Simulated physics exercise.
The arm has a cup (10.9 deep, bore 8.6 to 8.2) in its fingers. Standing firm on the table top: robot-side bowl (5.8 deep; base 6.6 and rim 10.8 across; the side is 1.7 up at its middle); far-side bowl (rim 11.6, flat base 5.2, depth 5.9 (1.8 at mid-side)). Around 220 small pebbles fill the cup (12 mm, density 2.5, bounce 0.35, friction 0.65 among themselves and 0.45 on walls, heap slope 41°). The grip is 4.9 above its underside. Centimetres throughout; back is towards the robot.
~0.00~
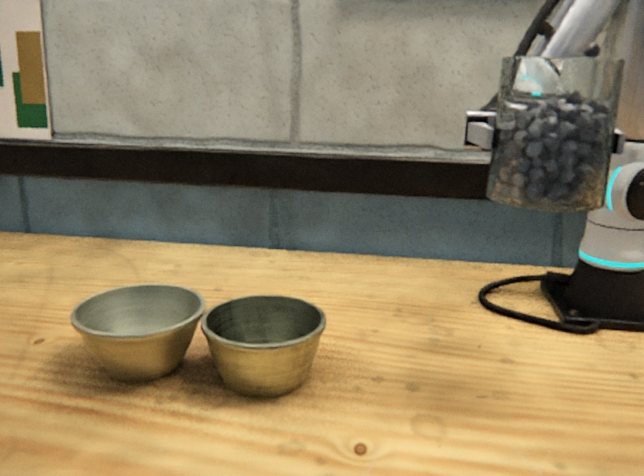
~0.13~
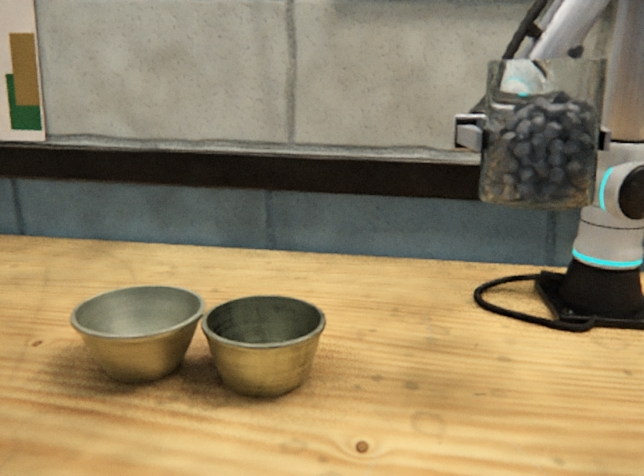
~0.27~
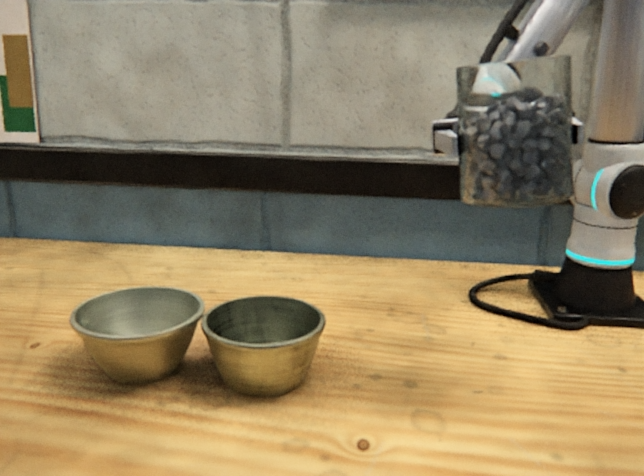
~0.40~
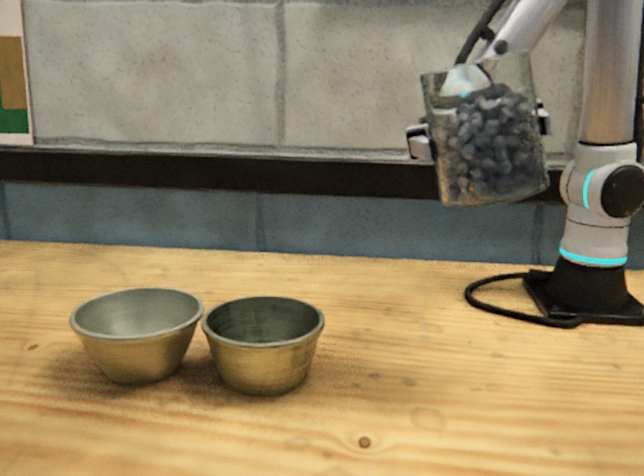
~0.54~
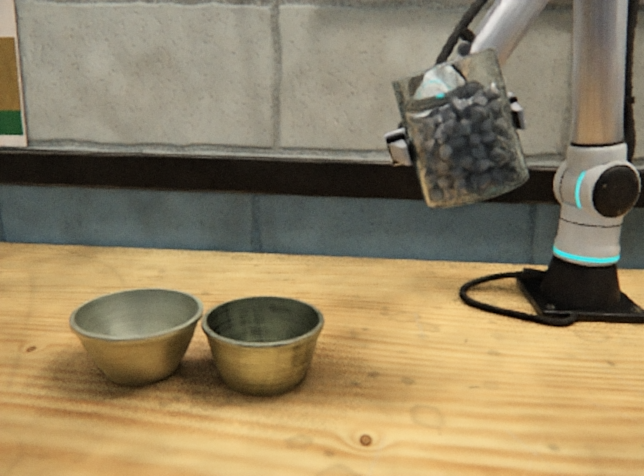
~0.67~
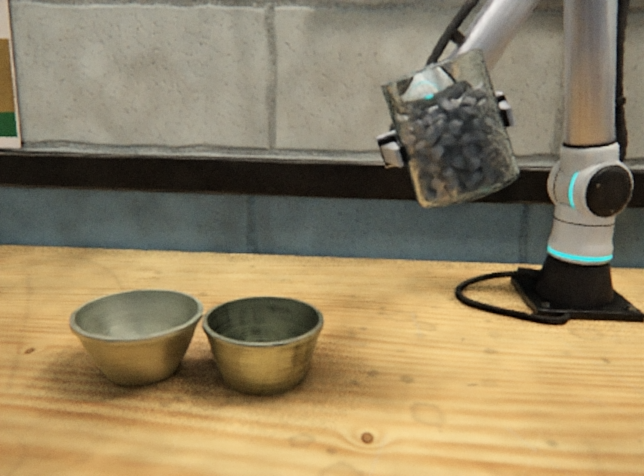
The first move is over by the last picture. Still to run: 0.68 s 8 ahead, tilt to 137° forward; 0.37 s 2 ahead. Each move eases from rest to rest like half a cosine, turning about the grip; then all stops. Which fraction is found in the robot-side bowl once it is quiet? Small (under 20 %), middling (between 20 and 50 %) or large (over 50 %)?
A large share, over 50 %, ends in the robot-side bowl.
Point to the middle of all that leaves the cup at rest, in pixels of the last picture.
At about (262, 340).
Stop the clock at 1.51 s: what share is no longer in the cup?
Some 95 per cent.
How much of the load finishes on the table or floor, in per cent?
Roughly 0 per cent.
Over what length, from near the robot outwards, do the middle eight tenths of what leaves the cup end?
Some 6 cm.
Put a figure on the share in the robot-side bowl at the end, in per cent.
Some 100 per cent.
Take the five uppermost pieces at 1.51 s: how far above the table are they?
About 16 cm.
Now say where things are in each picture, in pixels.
The first picture shows cup middle at (552, 133), level; upper third of the load around (555, 126), from x 500 to 605, top at y 50; 215 in the cup.
The second picture shows cup middle at (540, 133), tilted 2° forward; upper third of the load around (545, 127), from x 490 to 590, top at y 50.
The third picture shows cup middle at (514, 132), tilted 8° forward; upper third of the load around (523, 126), from x 470 to 560, top at y 50.
The fourth picture shows cup middle at (484, 131), tilted 14° forward; upper third of the load around (494, 125), from x 440 to 535, top at y 45.
The fifth picture shows cup middle at (460, 130), tilted 20° forward; upper third of the load around (471, 124), from x 415 to 515, top at y 50.
The sixth picture shows cup middle at (450, 131), tilted 22° forward; upper third of the load around (463, 124), from x 410 to 505, top at y 95; 215 in the cup.
After 1.09 s, tilted 100° forward, highest piece 28 above the table; 215 in the cup.
After 1.51 s, tilted 137° forward, highest piece 17 above the table; 192 in the robot-side bowl, 11 in the cup, 12 in flight or on a rim.
After 1.92 s, tilted 137° forward, highest piece 6 above the table; 213 in the robot-side bowl, 2 on the table or floor.
After 2.97 s, tilted 137° forward, highest piece 6 above the table; 213 in the robot-side bowl, 2 on the table or floor.
At rest, 213 in the robot-side bowl, 2 on the table or floor. That is 99 % in the robot-side bowl.
